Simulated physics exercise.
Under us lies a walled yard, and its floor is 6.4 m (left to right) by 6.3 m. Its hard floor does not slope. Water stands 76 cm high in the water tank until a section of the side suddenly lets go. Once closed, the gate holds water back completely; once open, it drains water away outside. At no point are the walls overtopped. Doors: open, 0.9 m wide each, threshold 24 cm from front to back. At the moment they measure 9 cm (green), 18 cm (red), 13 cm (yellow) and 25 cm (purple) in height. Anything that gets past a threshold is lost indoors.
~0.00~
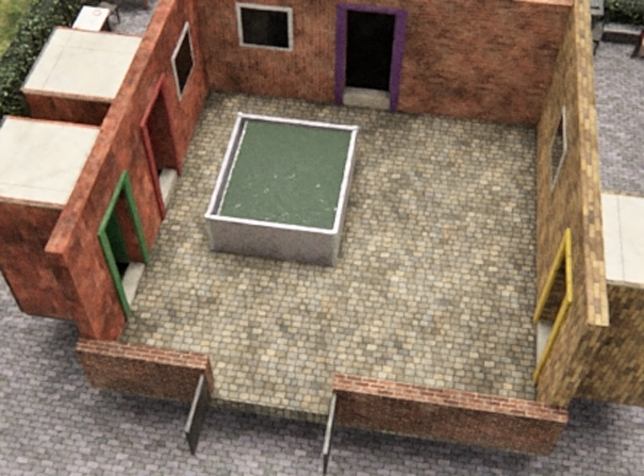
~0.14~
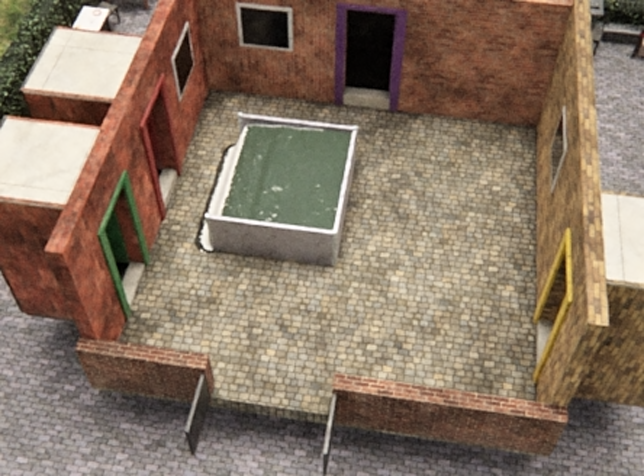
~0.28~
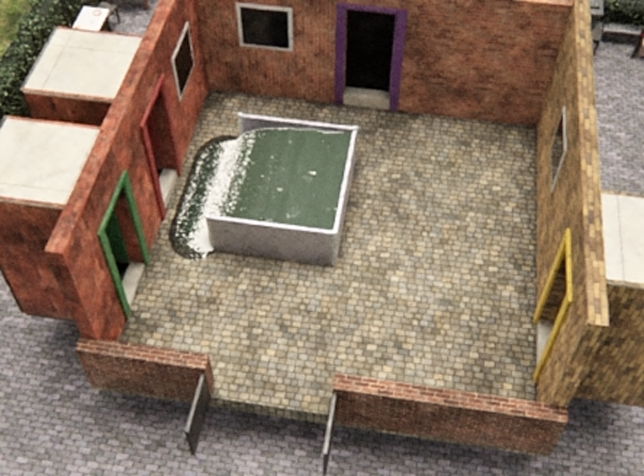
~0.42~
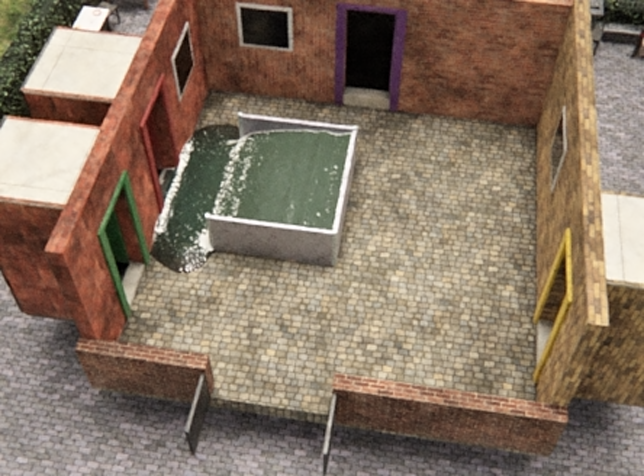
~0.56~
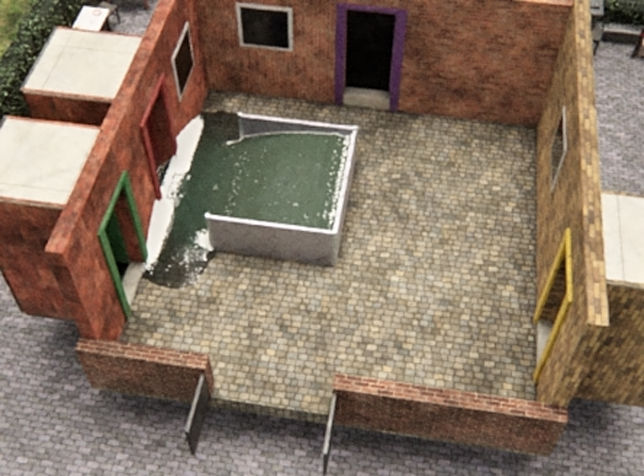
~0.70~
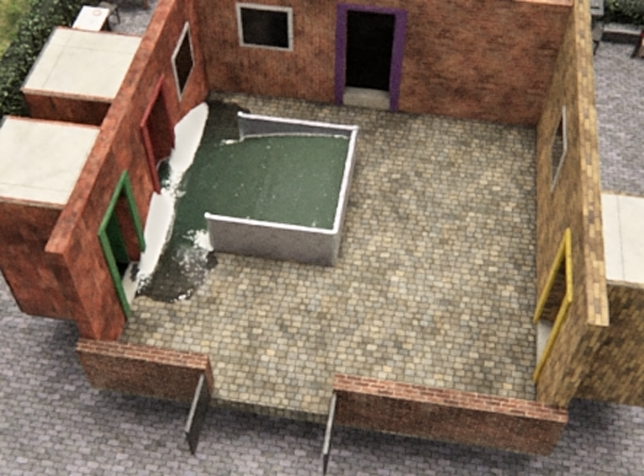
The clip opens on a still tank of green water in a paved, brick-walled yard with coloured doorways. Its left side gives way and water pours out, foaming as it spreads left across the paving. It then surges against the left wall by the red and green doorways and spreads along its base.
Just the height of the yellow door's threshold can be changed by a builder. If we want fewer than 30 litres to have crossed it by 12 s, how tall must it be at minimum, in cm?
It needs to be roughly 8 cm tall.
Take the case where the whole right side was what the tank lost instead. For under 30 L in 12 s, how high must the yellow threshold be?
Some 16 cm.
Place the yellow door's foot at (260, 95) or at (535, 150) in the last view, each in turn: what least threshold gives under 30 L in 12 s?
About 22 cm, then about 12.0 cm.
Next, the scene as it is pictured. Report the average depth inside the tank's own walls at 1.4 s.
Average depth: Approx. 36 cm.
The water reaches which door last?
Coming last is the yellow one.
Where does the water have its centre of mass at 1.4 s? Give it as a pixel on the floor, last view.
Centre of the water: Approx. (239, 198) px.
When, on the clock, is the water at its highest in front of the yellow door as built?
It peaks at about 6.5 s.
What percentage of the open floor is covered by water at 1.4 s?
Wet: Close to 20 %.
After 1.4 s water covers 20 % of the floor, deepest (55 cm) near (173, 190); it has not reached the yellow door.
After 3.0 s water covers 45 % of the floor, deepest (34 cm) near (208, 95); it has not reached the yellow door.
After 12.0 s water covers 100 % of the floor, deepest (10 cm) near (399, 123); 9 cm at the yellow door, 0 litres in over its 13 cm threshold.
At the yellow door as built, the water arrived by 4.9 s and peaked near 13 cm at 6.4 s.
Run again over the same 12 s with other heights there, 56 litres in over 6.5 cm, 15 litres over 9 cm. The limit of 30 litres is kept from about 8 cm up.
